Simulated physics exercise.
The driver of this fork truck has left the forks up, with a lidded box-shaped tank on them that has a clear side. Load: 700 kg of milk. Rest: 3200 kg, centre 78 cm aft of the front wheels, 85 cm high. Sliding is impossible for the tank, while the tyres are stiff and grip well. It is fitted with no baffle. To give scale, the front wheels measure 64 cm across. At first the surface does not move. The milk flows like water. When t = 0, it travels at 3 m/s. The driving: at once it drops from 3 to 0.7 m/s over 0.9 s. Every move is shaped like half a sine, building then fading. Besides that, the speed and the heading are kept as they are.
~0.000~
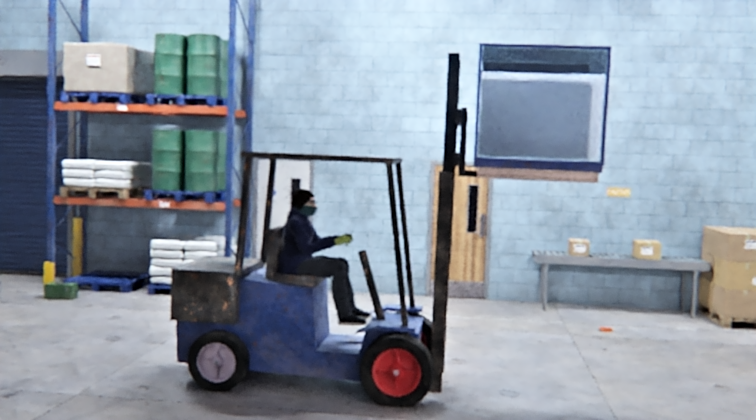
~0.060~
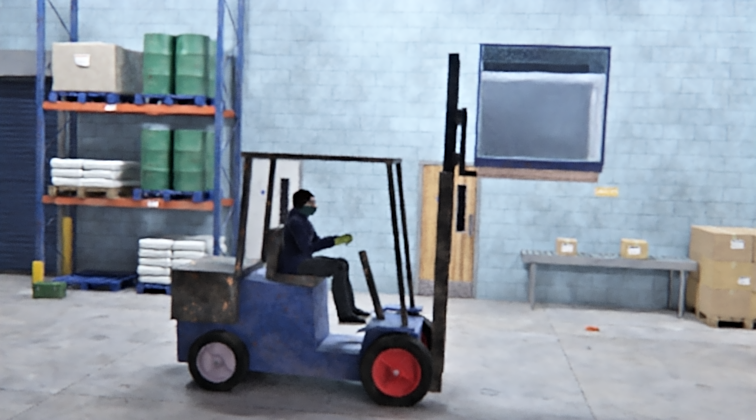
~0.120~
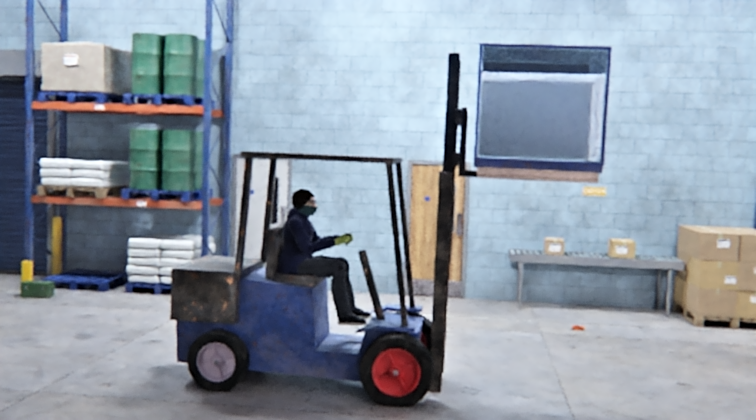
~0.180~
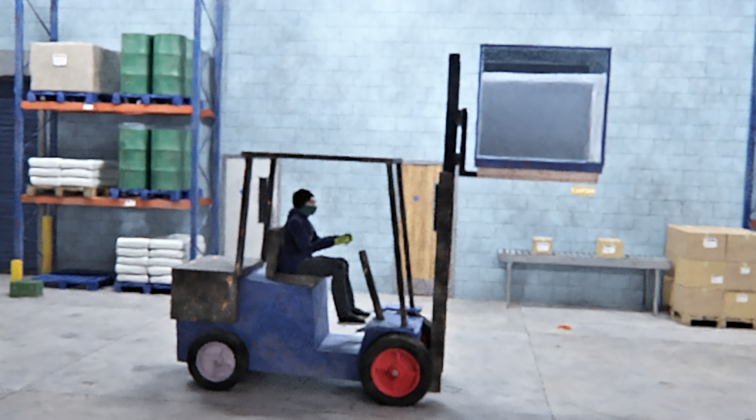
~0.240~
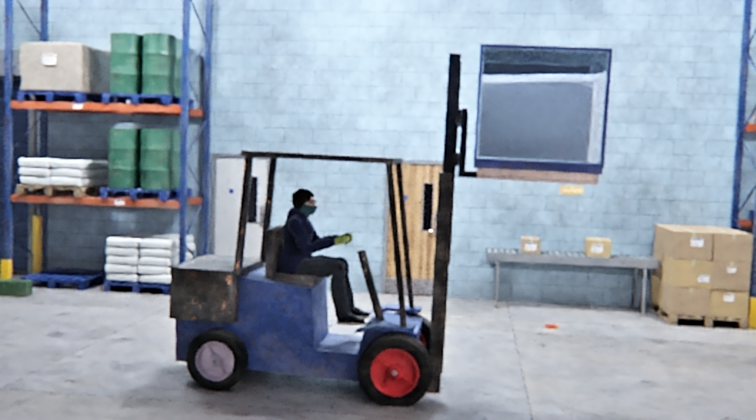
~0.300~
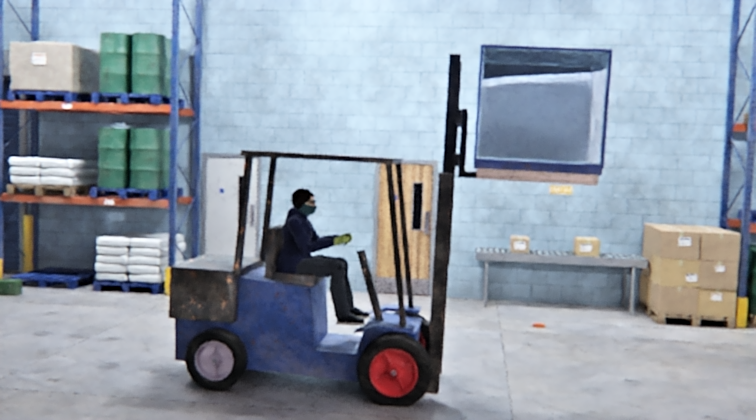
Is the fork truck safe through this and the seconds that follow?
In the end it rises then drops back.
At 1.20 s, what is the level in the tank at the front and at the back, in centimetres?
Roughly 74 cm in front and 70 cm behind.
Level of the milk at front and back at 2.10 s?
At that moment it stands around 88 cm in front and around 54 cm behind.
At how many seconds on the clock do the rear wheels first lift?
That comes at roughly 0.50 s.
Then, 0.50 s in, the lean is 1° nose down, the rear 2 cm in the air; the liquid stands 86 cm on the front, 53 cm on the back.
Then, 0.95 s in, the lean is 4° nose down, the rear 10 cm in the air; the liquid stands 84 cm on the front, 52 cm on the back.
Then, 1.20 s in, the lean is 2° nose down, the rear 7 cm in the air; the liquid stands 74 cm on the front, 70 cm on the back.
Then, 2.10 s in, the lean is 0°, wheels down; the liquid stands 88 cm on the front, 54 cm on the back.
Then, 3.88 s in, all wheels are down again; the highest lift was 10 cm and the largest lean 4°.
